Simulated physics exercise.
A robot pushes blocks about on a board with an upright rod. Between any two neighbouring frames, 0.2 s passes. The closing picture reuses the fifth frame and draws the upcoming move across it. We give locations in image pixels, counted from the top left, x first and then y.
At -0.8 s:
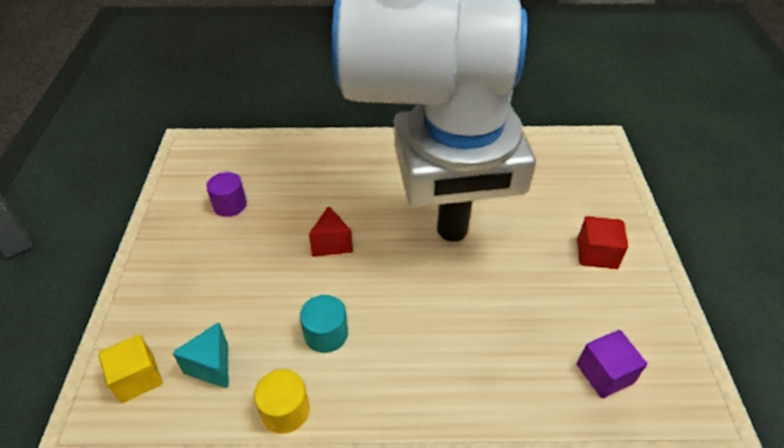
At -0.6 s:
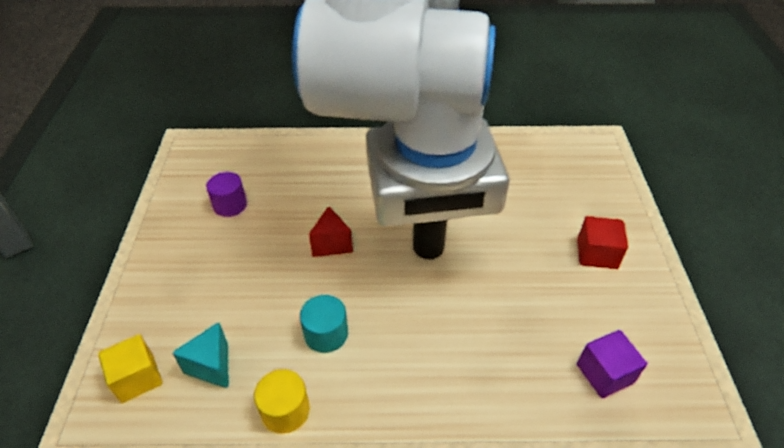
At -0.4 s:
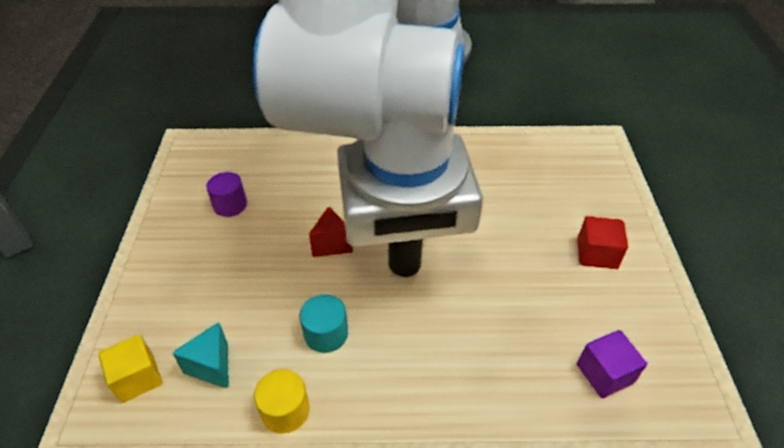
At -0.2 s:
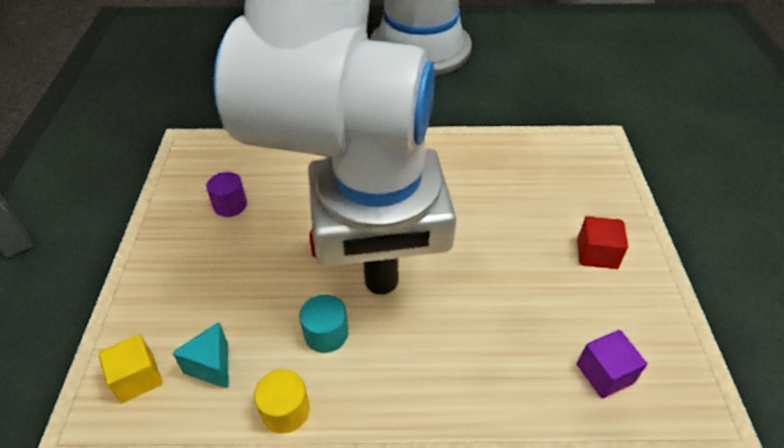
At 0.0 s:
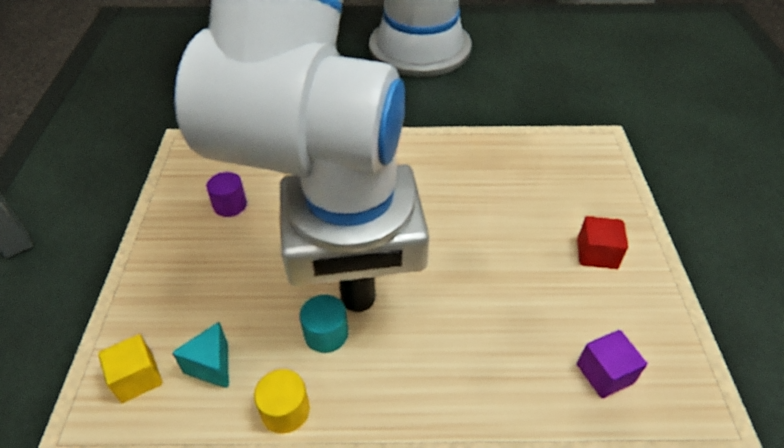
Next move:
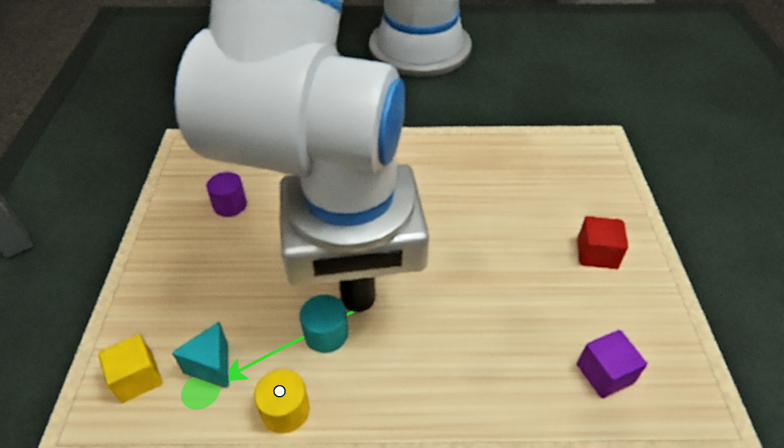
The clip opens on a robot arm holding a dark upright rod over a pale wooden board scattered with red, purple, yellow and teal blocks. The arm moves steadily down and to the left, passing in front of the red triangular block, and the rod nears the teal cylinder while the blocks stay still.
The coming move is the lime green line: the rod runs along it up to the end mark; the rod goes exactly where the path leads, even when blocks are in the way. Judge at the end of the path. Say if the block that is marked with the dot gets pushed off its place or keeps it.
That block slides.
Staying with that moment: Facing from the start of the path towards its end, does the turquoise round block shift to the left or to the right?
Measured against the direction from start to end, the turquoise round block shifts toward the left-hand side.
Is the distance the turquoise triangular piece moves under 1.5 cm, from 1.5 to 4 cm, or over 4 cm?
Displaced 1.5 to 4 cm.
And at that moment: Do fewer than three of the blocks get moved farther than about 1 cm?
No - that is not the case.
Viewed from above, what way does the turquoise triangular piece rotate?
From overhead, the rotation is clockwise.
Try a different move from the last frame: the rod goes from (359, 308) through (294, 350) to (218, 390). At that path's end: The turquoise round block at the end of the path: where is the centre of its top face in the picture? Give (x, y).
Its top middle is near (199, 415).
The line goes in a line from (359, 308) to (201, 391); the dot is on the yellow round block.
What follows on the original path. One third of the way, rod at (307, 325); turquoise round block at (279, 346).
Two thirds of the way, rod at (253, 353); yellow round block at (273, 411); turquoise round block at (236, 382).
At the end, rod at (196, 383); yellow four-sided block unmoved; turquoise triangular piece at (162, 356), turned 45° clockwise; yellow round block at (273, 411); turquoise round block at (217, 403).
